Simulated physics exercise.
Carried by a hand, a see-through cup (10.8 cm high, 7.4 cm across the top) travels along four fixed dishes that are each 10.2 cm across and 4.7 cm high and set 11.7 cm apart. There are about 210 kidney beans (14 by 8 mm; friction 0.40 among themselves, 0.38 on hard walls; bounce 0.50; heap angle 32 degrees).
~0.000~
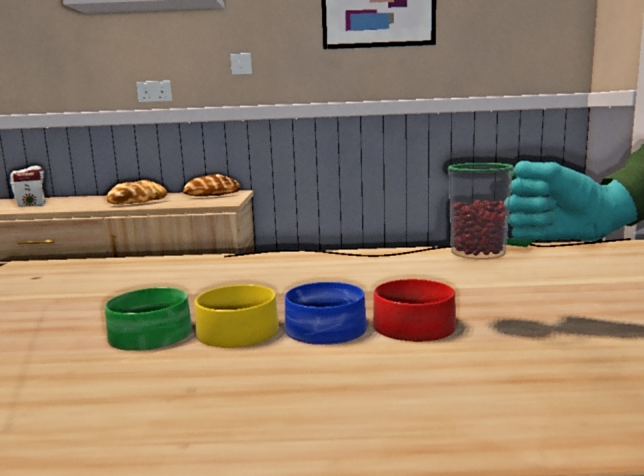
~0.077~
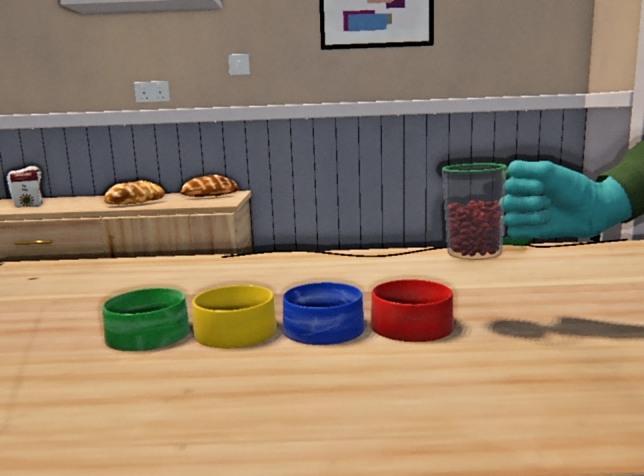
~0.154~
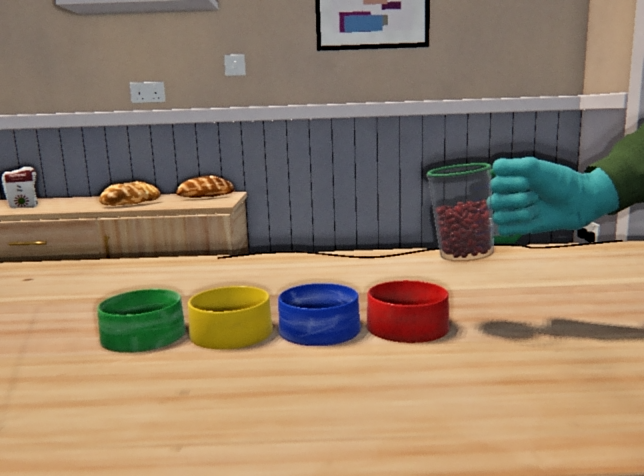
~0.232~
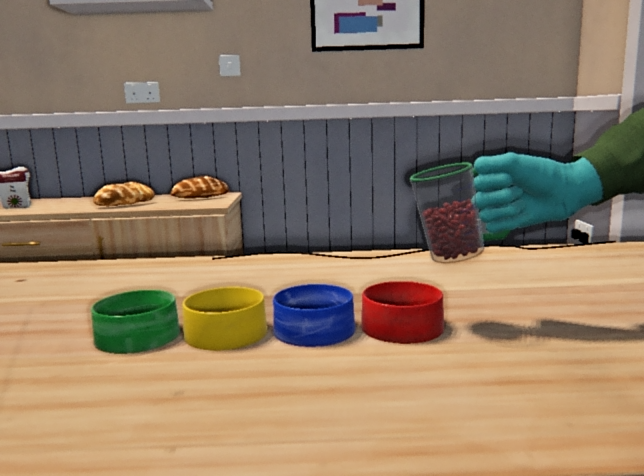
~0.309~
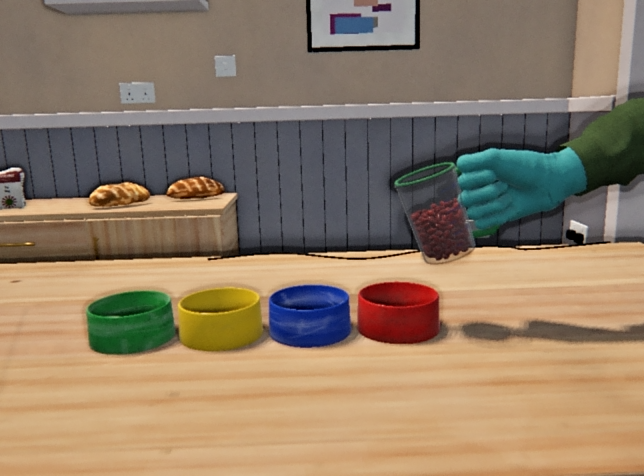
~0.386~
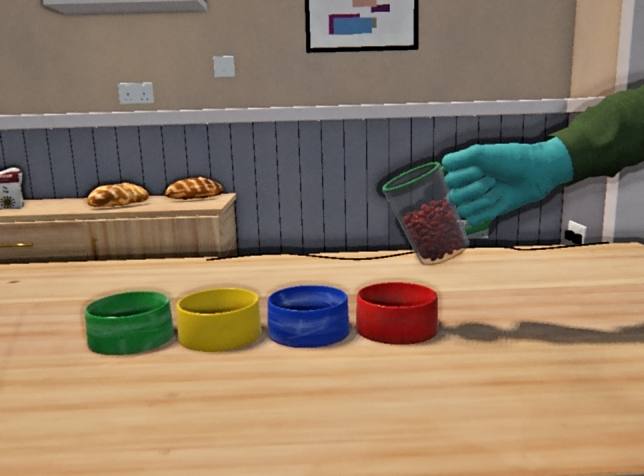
A gloved hand moves a clear cup of red beans left while tilting it toward colored dishes.
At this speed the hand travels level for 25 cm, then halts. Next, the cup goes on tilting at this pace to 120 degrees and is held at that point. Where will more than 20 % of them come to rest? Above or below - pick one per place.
Red: Below; blue: Below; green: Below; yellow: Above; counter: Below.
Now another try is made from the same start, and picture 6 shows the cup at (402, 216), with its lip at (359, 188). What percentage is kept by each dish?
Final shares - red 0 %, blue 0 %, green 0 %, yellow 100 %.
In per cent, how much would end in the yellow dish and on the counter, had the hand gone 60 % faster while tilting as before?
Shares - yellow 100, counter 0.
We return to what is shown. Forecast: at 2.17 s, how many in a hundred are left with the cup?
My guess is near 0 per cent.
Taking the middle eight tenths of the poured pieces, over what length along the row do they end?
The stretch is around 6 cm long.
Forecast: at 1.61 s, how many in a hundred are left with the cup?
About 90 per cent.
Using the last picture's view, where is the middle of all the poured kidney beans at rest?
When it all comes to rest, the middle is near (214, 320).
After 1.12 s, tilt 78 degrees; cup holds 100 %.
Then, at 1.61 s, tilt 114 degrees; cup holds 90 %, yellow 5 %.
Then, at 2.17 s, tilt 120 degrees; cup holds 0 %, yellow 95 %.
At rest (2.6 s), red 0 %, blue 0 %, green 0 %, yellow 95 %, counter 5 %.
